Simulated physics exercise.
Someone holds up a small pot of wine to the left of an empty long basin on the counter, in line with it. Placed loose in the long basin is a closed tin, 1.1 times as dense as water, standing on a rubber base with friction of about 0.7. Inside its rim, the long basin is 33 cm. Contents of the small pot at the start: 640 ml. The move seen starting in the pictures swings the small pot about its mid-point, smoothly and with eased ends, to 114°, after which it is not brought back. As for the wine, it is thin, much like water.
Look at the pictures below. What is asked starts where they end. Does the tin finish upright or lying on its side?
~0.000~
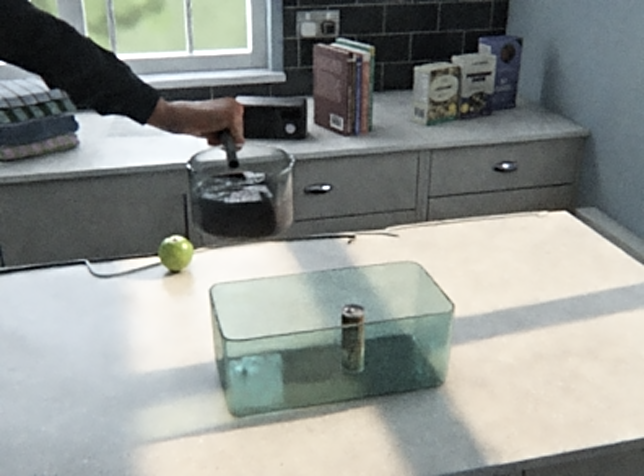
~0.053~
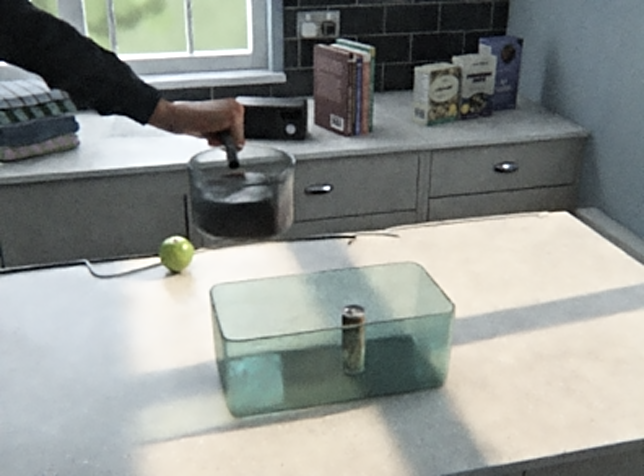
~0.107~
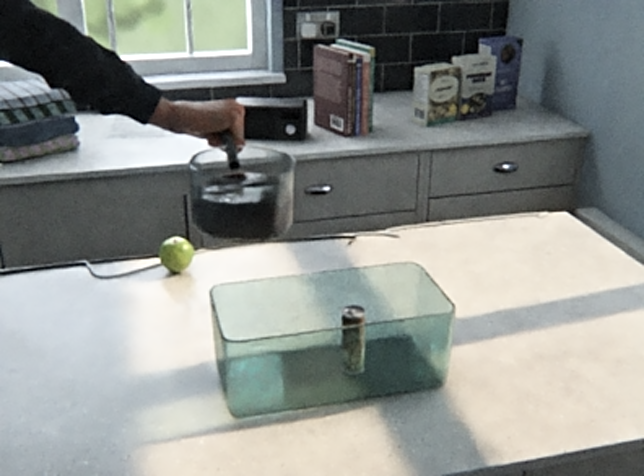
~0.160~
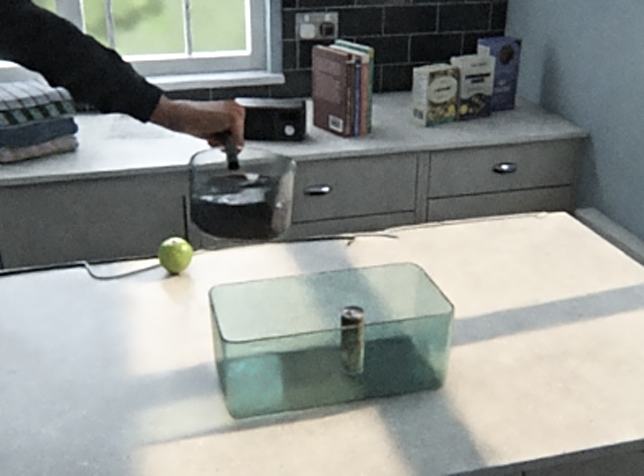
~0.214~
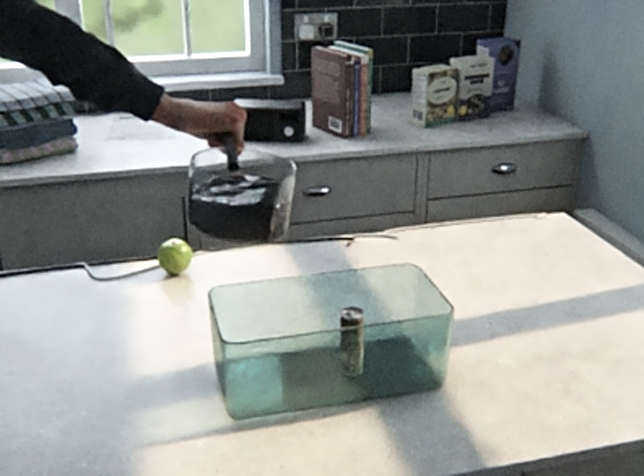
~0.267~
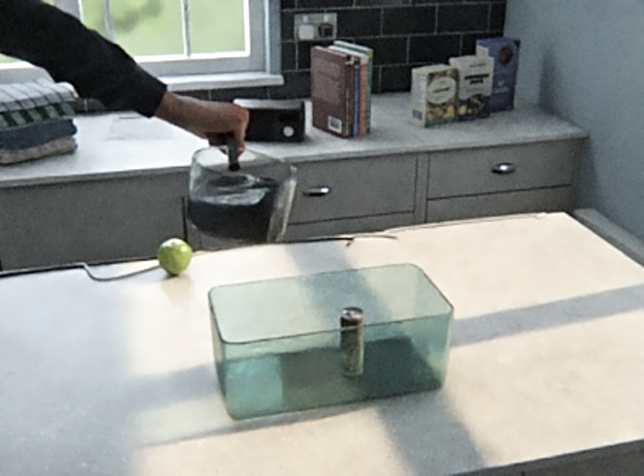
It finishes upright.
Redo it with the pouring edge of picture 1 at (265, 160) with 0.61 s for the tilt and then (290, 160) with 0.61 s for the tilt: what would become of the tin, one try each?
Trial 1 - tin stays standing; trial 2 - tin tips.
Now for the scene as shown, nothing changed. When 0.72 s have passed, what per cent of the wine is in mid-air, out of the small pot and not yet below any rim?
Around 24 in a hundred.
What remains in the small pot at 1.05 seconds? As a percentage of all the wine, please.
I'd estimate some 14 per cent.
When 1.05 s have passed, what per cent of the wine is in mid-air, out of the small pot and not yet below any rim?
Around 18 percent of the liquid.
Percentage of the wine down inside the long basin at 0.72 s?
Near 1 in a hundred.
Then, 0.72 s in, the tilt is 69° and 75 per cent is still to pour; the tin stands where it began.
Then, 1.05 s in, the tilt is 106° and 14 per cent is still to pour; the tin stands where it began.
Then, 1.39 s in, the tilt is 114° and 0 per cent is still to pour; the tin stands where it began.
Then, 1.77 s in, the tilt is 114° and 0 per cent is still to pour; the tin stands where it began.
Finally, the tin stands where it began.
